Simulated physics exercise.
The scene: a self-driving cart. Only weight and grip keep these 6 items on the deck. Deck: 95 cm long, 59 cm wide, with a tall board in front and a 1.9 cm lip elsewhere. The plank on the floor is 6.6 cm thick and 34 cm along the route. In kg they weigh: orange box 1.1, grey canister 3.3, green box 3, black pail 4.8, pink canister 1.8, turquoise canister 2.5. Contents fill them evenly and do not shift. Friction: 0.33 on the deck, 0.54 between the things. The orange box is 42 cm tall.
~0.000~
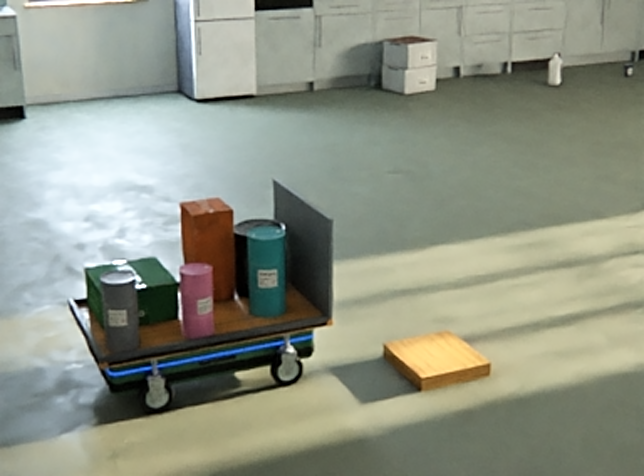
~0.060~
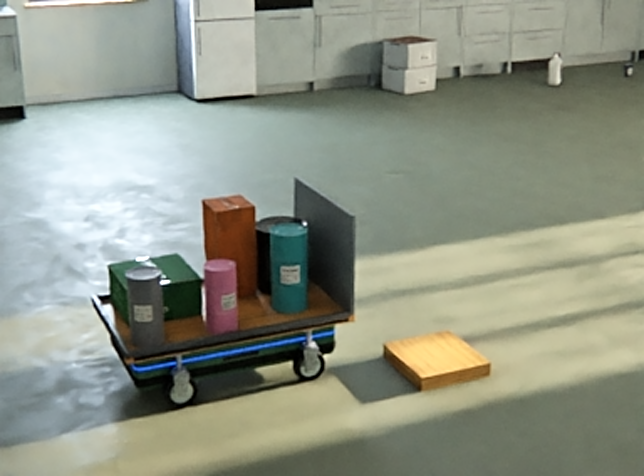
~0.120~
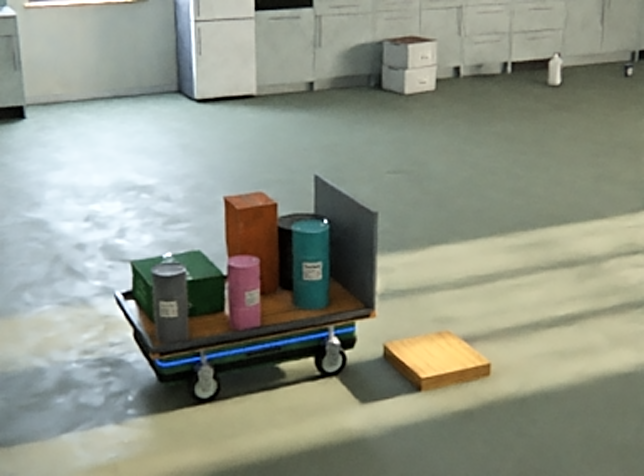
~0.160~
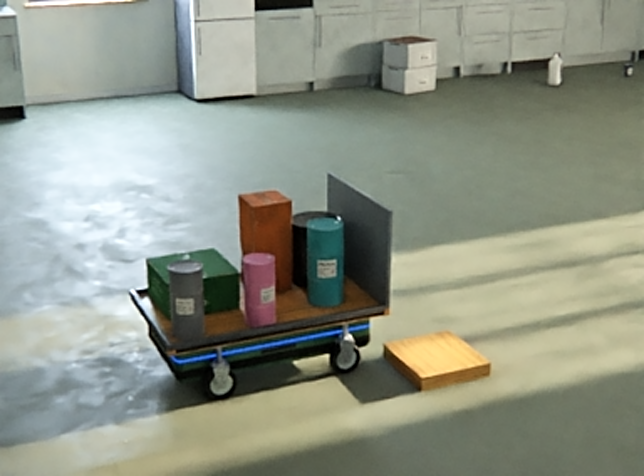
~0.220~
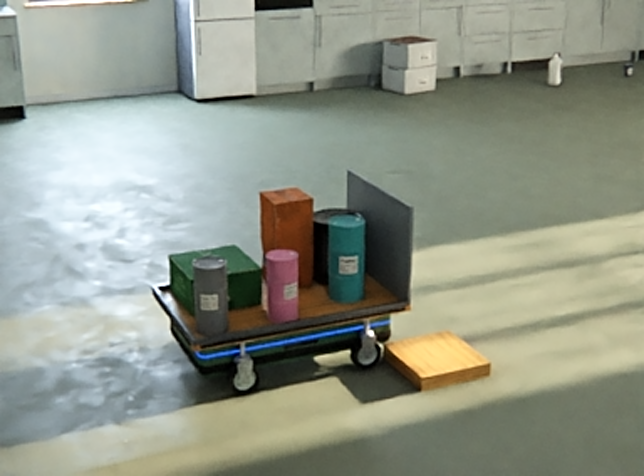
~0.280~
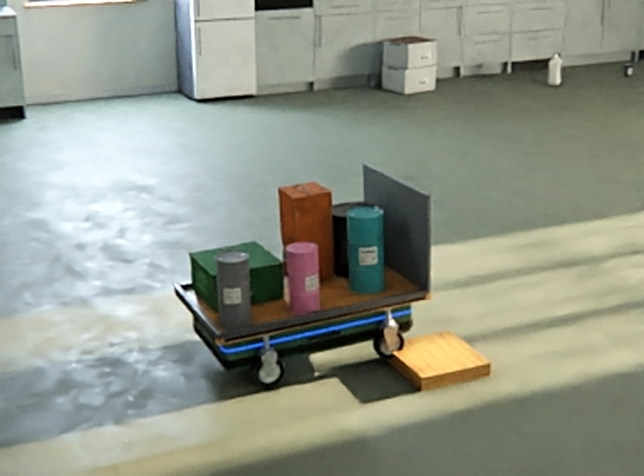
In a wide room lined with pale cabinets, a flat cart loaded with boxes, canisters and a pail rolled slowly to the right across the floor, up to a wooden plank.
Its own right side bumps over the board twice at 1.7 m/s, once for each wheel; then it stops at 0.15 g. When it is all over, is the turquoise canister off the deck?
The turquoise canister remains on the deck.
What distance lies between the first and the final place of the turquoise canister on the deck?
About 14 cm.
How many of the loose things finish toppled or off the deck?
In all, 5.
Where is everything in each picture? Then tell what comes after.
In the first picture, 0 cm covered; turquoise canister (267, 272); orange box (208, 251).
In the second picture, 10 cm covered; green box (155, 289).
In the third picture, 20 cm covered; pink canister (244, 293); orange box (252, 244).
In the fourth picture, 27 cm covered; grey canister (187, 300); green box (193, 283).
In the fifth picture, 37 cm covered; pink canister (283, 286).
In the sixth picture, 48 cm covered; turquoise canister (366, 250); orange box (307, 233).
By 0.88 s, 150 cm covered; orange box now off the deck; turquoise canister tilted 27° near (517, 217); black pail tilted 46°.
By 1.48 s, 233 cm covered; grey canister and black pail now off the deck; turquoise canister tilted 7°; pink canister tilted 35°.
When it is over (4.1 s), off the deck, orange box, grey canister, black pail and pink canister; lying over on the deck, turquoise canister; the last one within 10 cm of the start.
